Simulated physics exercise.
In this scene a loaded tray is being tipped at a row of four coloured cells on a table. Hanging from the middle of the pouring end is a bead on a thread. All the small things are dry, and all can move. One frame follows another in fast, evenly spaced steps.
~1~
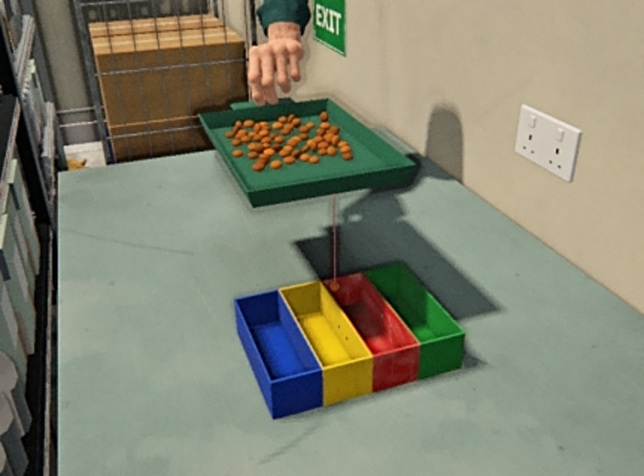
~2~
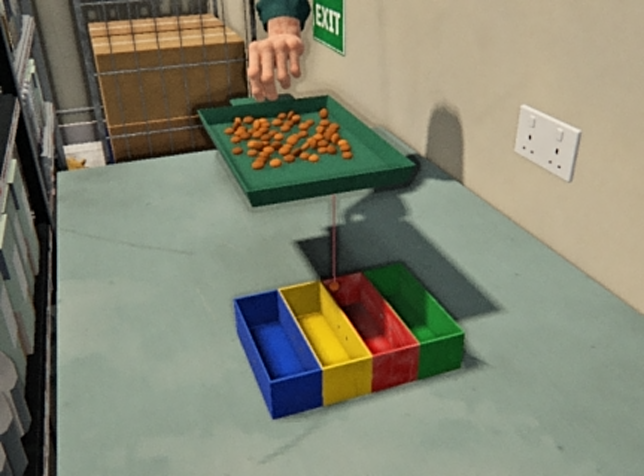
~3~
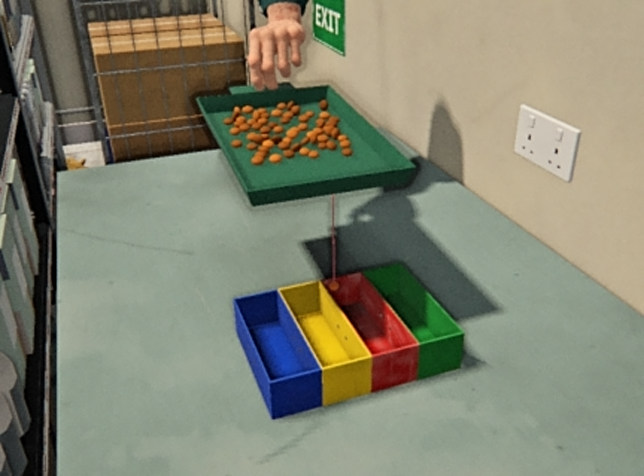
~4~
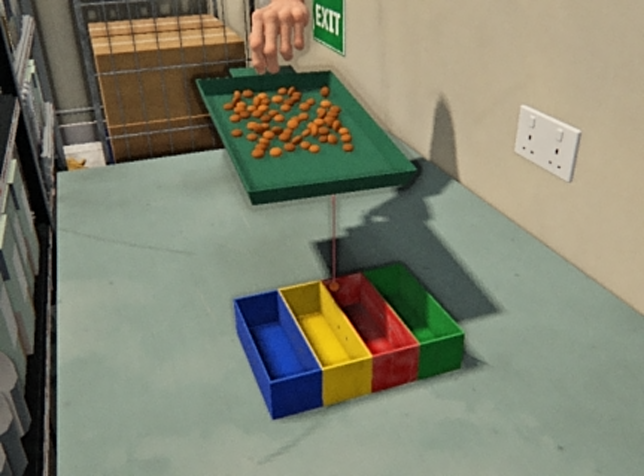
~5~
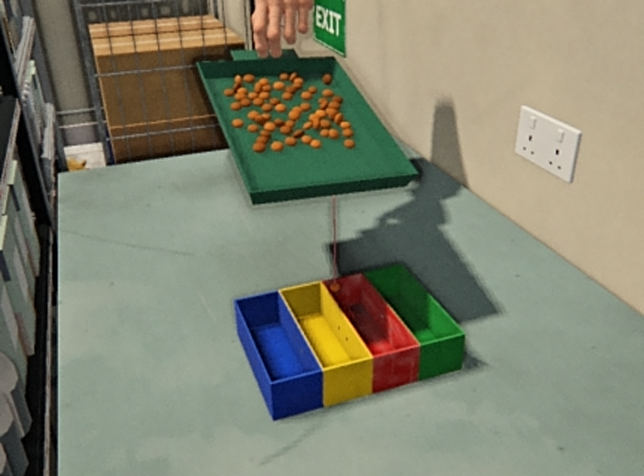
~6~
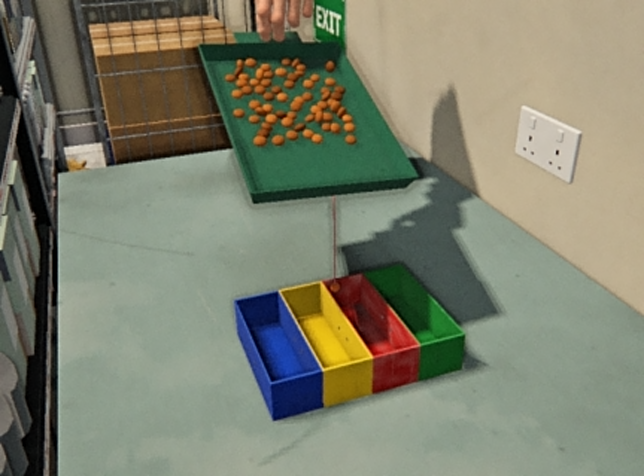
In the video, a hand at the far end of a green tray holding small orange-brown pieces steadily raises that end, tilting the tray toward a row of blue, yellow, red and green compartments on a table.
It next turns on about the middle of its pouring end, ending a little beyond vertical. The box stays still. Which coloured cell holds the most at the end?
The green cell holds the most.
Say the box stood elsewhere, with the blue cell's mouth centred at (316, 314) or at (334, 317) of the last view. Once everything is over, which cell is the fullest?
First try: That red cell. Second try: The red cell.
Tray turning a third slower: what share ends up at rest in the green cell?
About 50 per cent.
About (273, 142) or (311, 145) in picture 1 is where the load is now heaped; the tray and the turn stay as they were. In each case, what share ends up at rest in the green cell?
Share in order: Roughly 40 %, 50 %.
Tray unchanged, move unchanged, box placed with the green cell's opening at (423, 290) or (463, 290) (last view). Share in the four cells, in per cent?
You'd see roughly 90 per cent first and roughly 100 per cent second.
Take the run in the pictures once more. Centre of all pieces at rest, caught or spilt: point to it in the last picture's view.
The centre ends up roughly at (403, 342).
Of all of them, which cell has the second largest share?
It is that red cell.
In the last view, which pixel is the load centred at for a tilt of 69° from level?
Look about (377, 184) in the last picture.
Soon after the last picture, tray tipped steeply; most on the tray; a small part falling or outside the box.
A little later, tray tipped past a quarter turn; about a quarter on the tray; about a third in the green cell; a small part in the red cell; a stray few in the yellow cell; about a third falling or outside the box.
Later still, tray tipped past a quarter turn; about half in the green cell; about a quarter in the red cell; a small part in the yellow cell; a small part falling or outside the box.
At rest, tray tipped past a quarter turn; about half in the green cell; about a quarter in the red cell; a small part in the yellow cell; none in the blue cell; a small part outside the box.
